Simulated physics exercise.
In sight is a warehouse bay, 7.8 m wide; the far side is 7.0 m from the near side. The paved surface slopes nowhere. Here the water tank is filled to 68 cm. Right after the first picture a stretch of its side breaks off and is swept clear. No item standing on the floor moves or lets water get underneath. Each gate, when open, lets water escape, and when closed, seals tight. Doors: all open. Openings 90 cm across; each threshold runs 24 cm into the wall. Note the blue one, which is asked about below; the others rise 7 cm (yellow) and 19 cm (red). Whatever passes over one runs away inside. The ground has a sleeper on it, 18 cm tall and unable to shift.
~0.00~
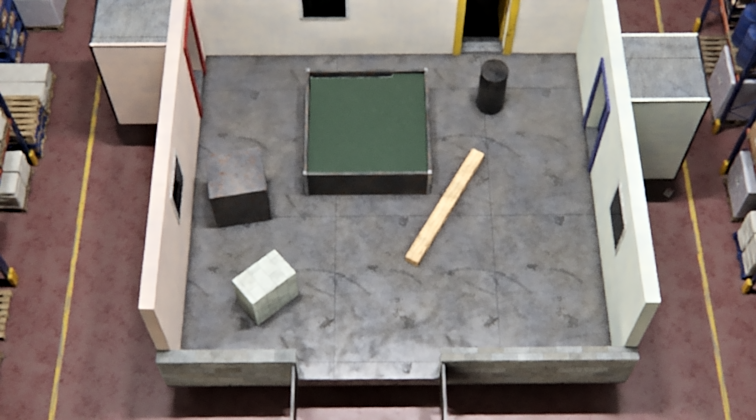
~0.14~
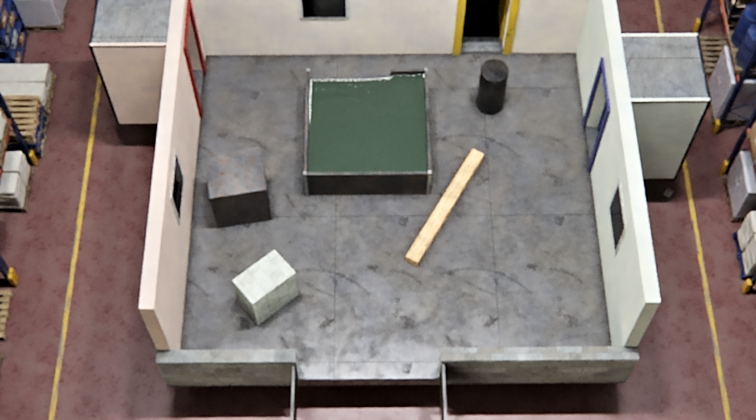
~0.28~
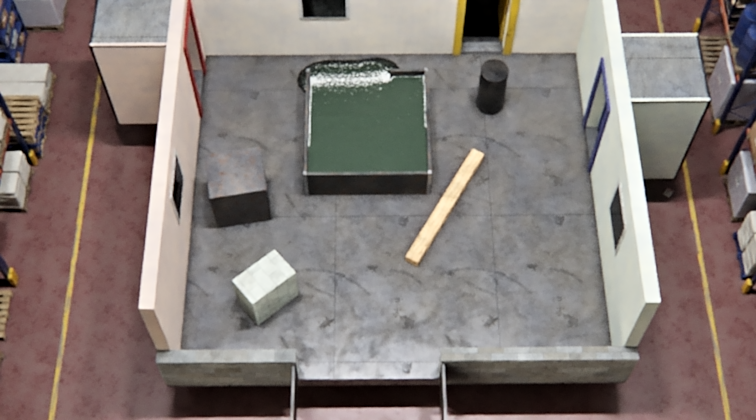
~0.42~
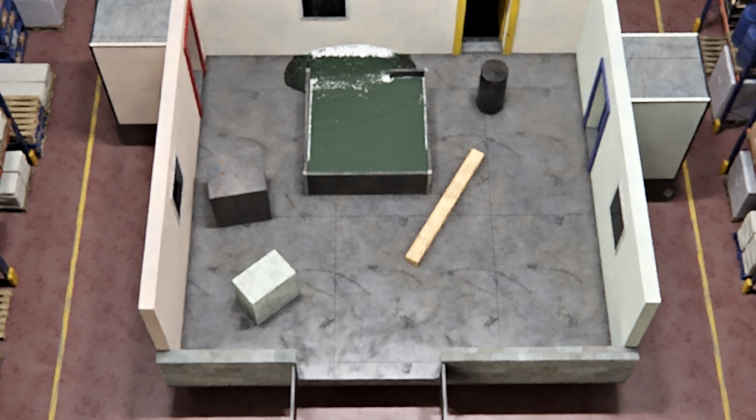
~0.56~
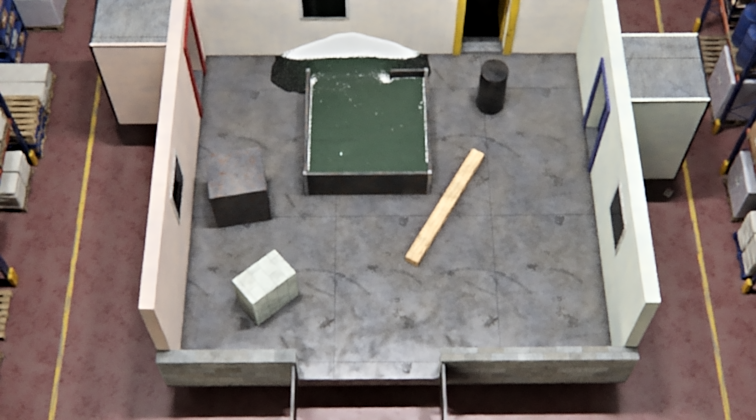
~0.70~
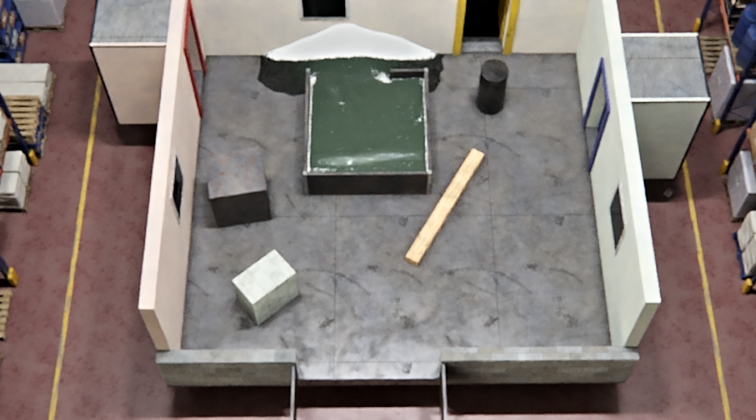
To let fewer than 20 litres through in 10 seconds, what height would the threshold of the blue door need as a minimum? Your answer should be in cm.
I would say about 5.5 cm.
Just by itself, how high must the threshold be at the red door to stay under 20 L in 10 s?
Red would need about 31 cm on its own.
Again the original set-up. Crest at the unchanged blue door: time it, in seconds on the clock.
It peaks around 6.0 s.
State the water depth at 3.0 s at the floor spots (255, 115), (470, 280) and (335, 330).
Close to 2, 0 and 0 cm, one after the other.
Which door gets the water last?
It is the blue one.
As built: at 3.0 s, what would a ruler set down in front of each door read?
Yellow door 8 cm, red door 33 cm, blue door 7 cm.
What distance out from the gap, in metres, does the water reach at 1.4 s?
About 3.8 m.
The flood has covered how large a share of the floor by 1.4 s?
About 15 per cent.
After 1.4 s water covers 15 % of the floor, deepest (56 cm) near (343, 60); it has not reached the blue door.
After 3.0 s water covers 35 % of the floor, deepest (37 cm) near (214, 61); 7 cm at the blue door, 0 litres in over its 7 cm threshold.
After 10.0 s water covers 95 % of the floor, deepest (14 cm) near (214, 178); 7 cm at the blue door, 7 litres in over its 7 cm threshold.
At the blue door as built, the water arrived by 2.6 s and peaked near 9 cm at 5.8 s.
With a threshold of 5 cm, 25 litres would have come in within the 10 s; with 6 cm, 15 litres. So under 20 litres takes about 5.5 cm.
